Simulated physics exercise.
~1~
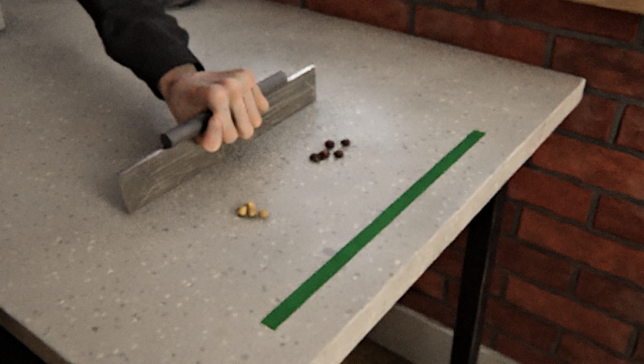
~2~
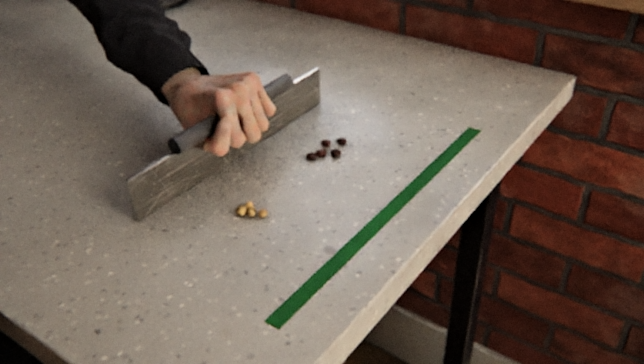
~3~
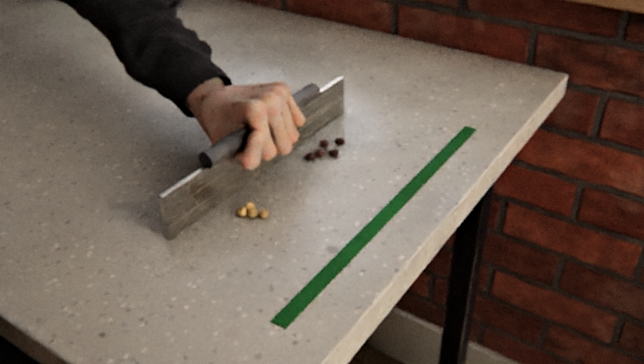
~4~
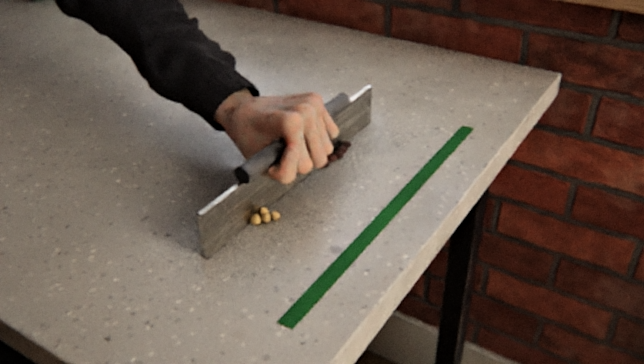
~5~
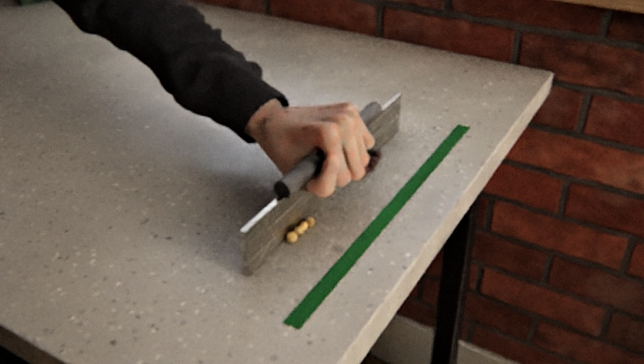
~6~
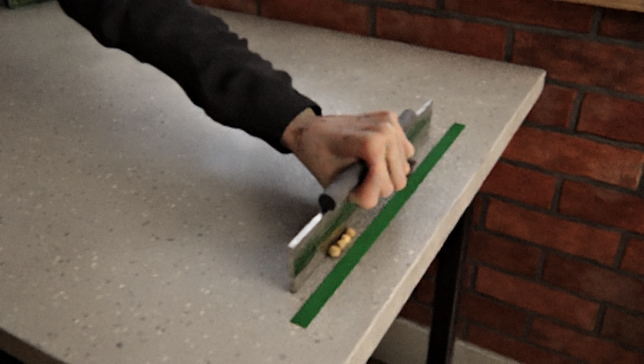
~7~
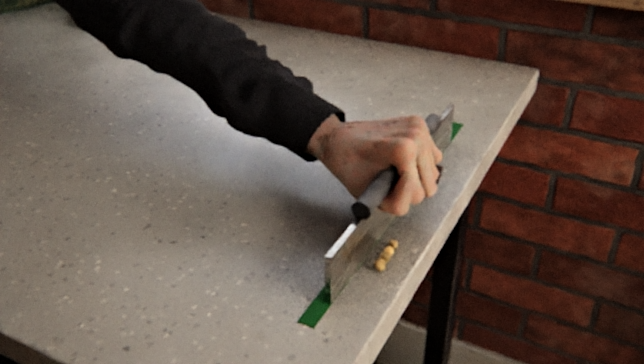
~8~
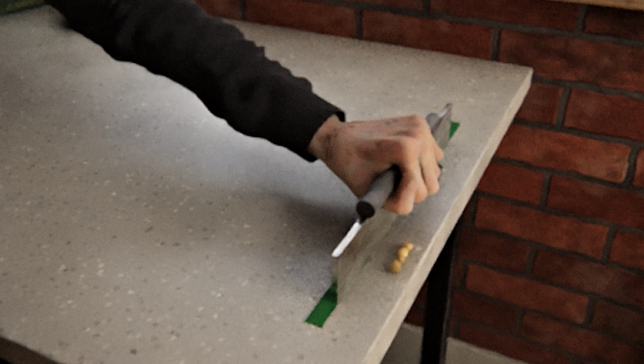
On a speckled tabletop beside a brick wall, a hand slid a wide metal scraper rightward, gathering a few dark beans and some yellowish ones, and stopped at the green tape, with the yellowish ones resting just past it, short of the edge.
